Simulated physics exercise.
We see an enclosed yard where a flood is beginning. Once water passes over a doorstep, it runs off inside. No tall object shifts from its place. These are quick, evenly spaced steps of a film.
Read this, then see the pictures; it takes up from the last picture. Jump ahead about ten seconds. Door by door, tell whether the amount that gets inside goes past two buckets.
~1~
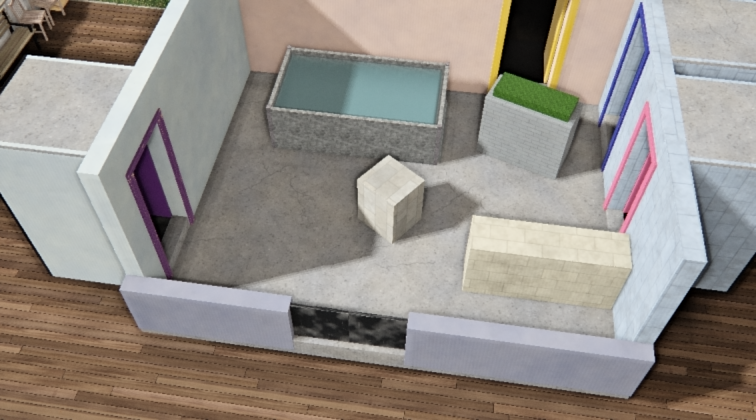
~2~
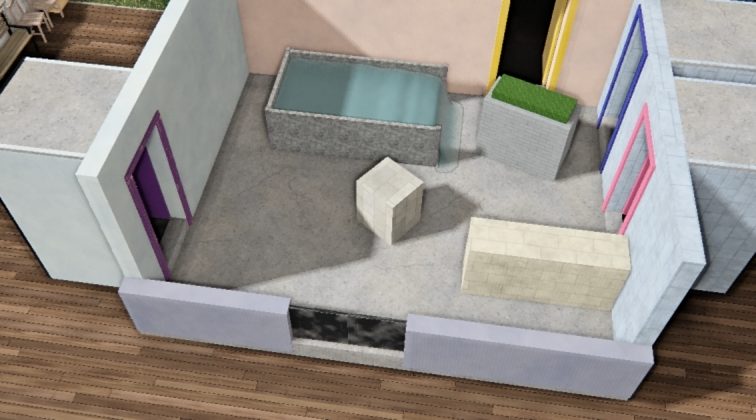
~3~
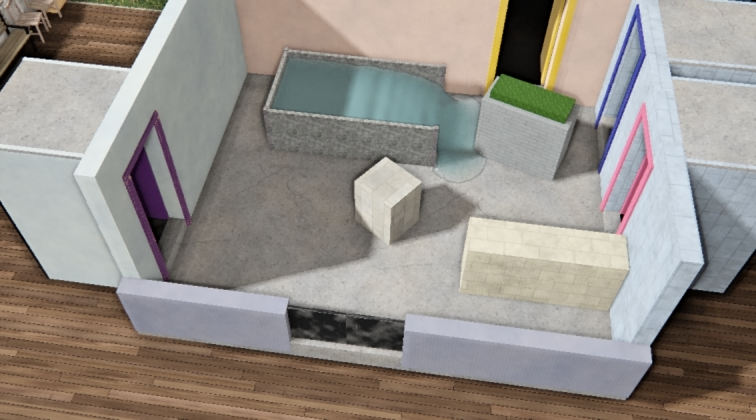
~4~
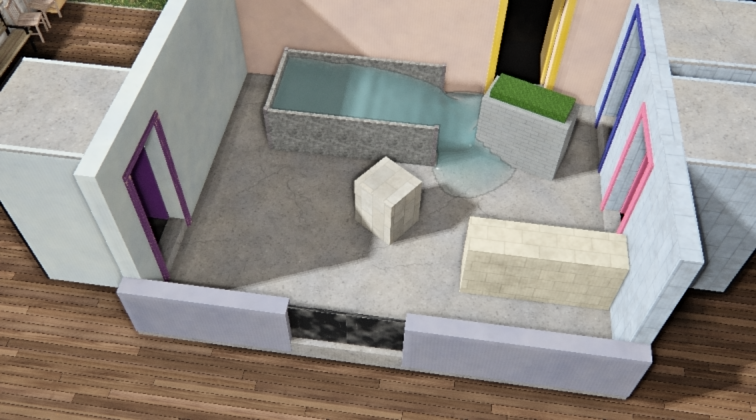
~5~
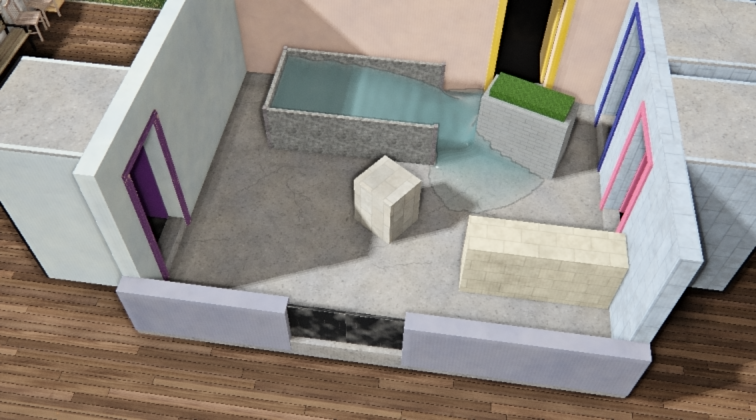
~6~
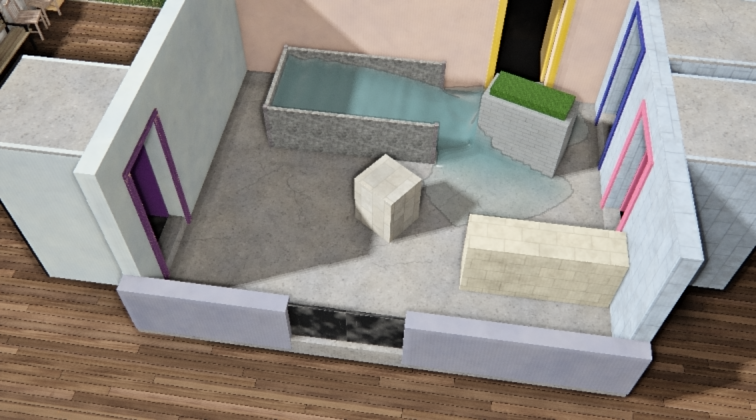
Result: The yellow door passes two buckets of inflow; the blue door stays within two buckets of inflow; the purple door stays within two buckets of inflow; the pink door passes two buckets of inflow.
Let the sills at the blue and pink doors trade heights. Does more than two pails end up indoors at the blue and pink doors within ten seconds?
Swap done - blue door gets too much, pink door doesn't reach it.
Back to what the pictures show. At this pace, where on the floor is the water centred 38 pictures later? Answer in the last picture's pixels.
Near pixel (421, 179).
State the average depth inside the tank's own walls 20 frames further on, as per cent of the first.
Around 26 percent.
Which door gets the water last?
It is the purple one.
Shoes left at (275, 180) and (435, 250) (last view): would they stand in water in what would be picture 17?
First spot spared, second spot soaked.
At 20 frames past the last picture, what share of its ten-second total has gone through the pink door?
Share by then: About 55 in a hundred.
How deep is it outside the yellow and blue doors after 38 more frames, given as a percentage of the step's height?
I'd put the first at close to 90 per cent and the second at close to 50 per cent.
A moment on, water covers 30 % of the floor; the yellow door over two buckets in, the blue door wet at the sill, nothing in, the purple door not reached, the pink door under two buckets in.
Next, water covers 40 % of the floor; the yellow door far over two buckets in, the blue door wet at the sill, nothing in, the purple door not reached, the pink door over two buckets in.
Then, water covers 50 % of the floor; the yellow door far over two buckets in, the blue door under two buckets in, the purple door not reached, the pink door far over two buckets in.
Later, water covers 90 % of the floor; the yellow door far over two buckets in, the blue door under two buckets in, the purple door wet at the sill, nothing in, the pink door far over two buckets in.
In the end, water covers 95 % of the floor; the yellow door far over two buckets in, the blue door under two buckets in, the purple door wet at the sill, nothing in, the pink door far over two buckets in.
